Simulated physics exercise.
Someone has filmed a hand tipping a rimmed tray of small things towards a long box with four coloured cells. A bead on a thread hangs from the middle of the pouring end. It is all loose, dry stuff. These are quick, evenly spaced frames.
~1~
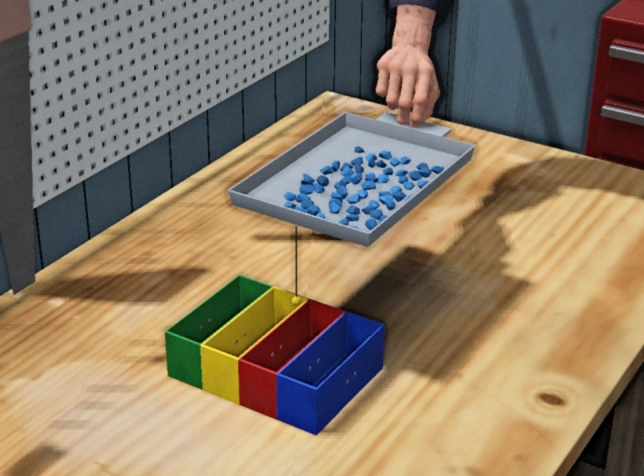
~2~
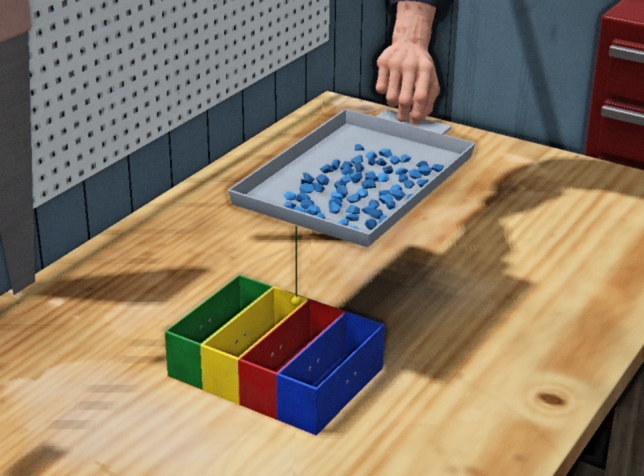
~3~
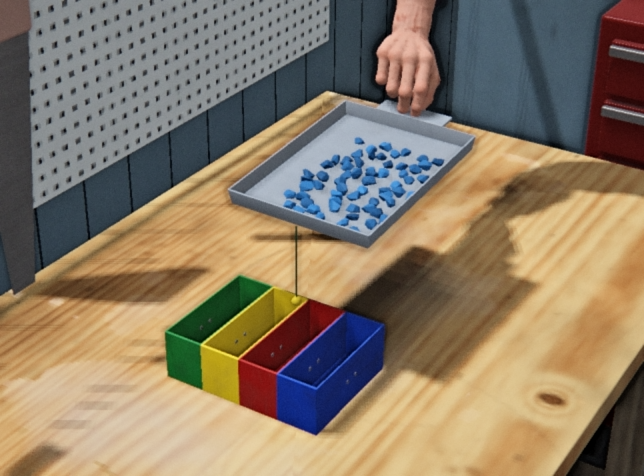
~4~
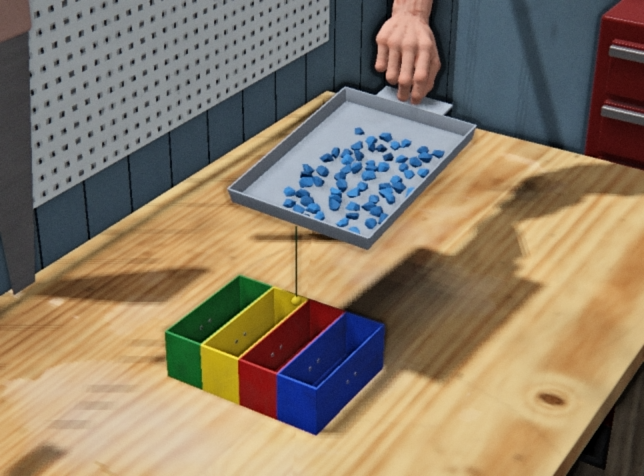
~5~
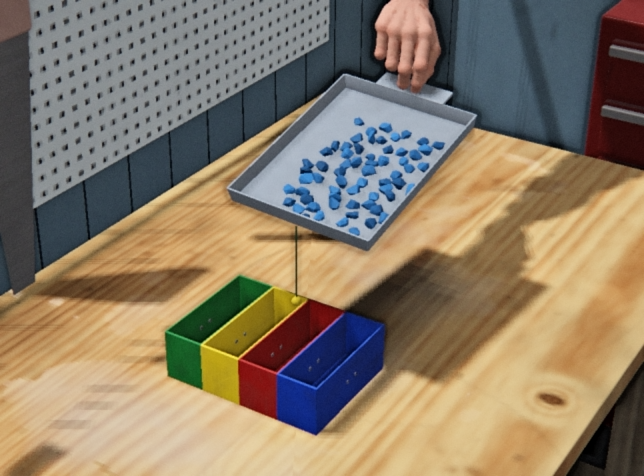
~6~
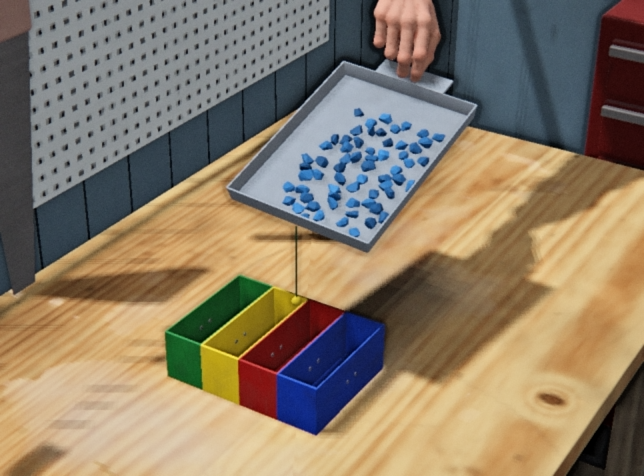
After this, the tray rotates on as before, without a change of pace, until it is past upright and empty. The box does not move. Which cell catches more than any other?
The blue one ends fullest.
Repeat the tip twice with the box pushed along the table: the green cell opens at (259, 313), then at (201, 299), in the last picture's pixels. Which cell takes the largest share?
In turn: The cell in red; the cell in blue.
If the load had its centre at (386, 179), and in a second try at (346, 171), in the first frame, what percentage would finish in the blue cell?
First some 60, then 60 per cent.
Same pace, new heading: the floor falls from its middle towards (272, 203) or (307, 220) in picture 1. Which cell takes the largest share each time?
In turn: That green cell; the red one.
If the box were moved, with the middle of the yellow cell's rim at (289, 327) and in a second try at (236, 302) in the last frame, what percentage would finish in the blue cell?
Near 30 % and 30 %.
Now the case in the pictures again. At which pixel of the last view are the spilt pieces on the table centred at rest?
Near (428, 436).
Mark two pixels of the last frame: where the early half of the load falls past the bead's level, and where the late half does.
Early half (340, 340), late half (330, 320).
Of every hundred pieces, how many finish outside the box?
Roughly 20 in a hundred.
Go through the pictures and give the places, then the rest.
Corners of the pouring end at (232, 190) and (368, 231), level; middle of the load at (369, 186), aquarium stones; bead on its thread at (296, 301); green cell at (184, 356); yellow cell at (221, 370); red cell at (258, 385); blue cell at (297, 400), in the first frame.
Corners of the pouring end at (232, 190) and (368, 232), level; middle of the load at (369, 185), in the second frame.
Corners of the pouring end at (232, 189) and (368, 233), tipped barely, lowest at the right corner; middle of the load at (369, 181), in the third frame.
Corners of the pouring end at (231, 188) and (368, 236), tipped a little, lowest at the right corner; middle of the load at (369, 176), in the fourth frame.
Corners of the pouring end at (231, 187) and (367, 238), tipped a little, lowest at the right corner; middle of the load at (369, 171), in the fifth frame.
Corners of the pouring end at (230, 187) and (367, 240), tipped clearly, lowest at the right corner; middle of the load at (369, 167); green cell at (184, 356); yellow cell at (221, 370); red cell at (258, 385); blue cell at (297, 400), in the sixth frame.
Soon, tray tipped steeply; all on the tray.
A while on, tray tipped past a quarter turn; about a quarter on the tray; about a third in the blue cell; a small part in the red cell; about a quarter falling or outside the box.
Towards the end, tray tipped past a quarter turn; about two thirds in the blue cell; about a quarter in the red cell; a stray few in the yellow cell; about a quarter falling or outside the box.
Finally, tray tipped past a quarter turn; about two thirds in the blue cell; about a quarter in the red cell; a stray few in the yellow cell; none in the green cell; about a quarter outside the box.
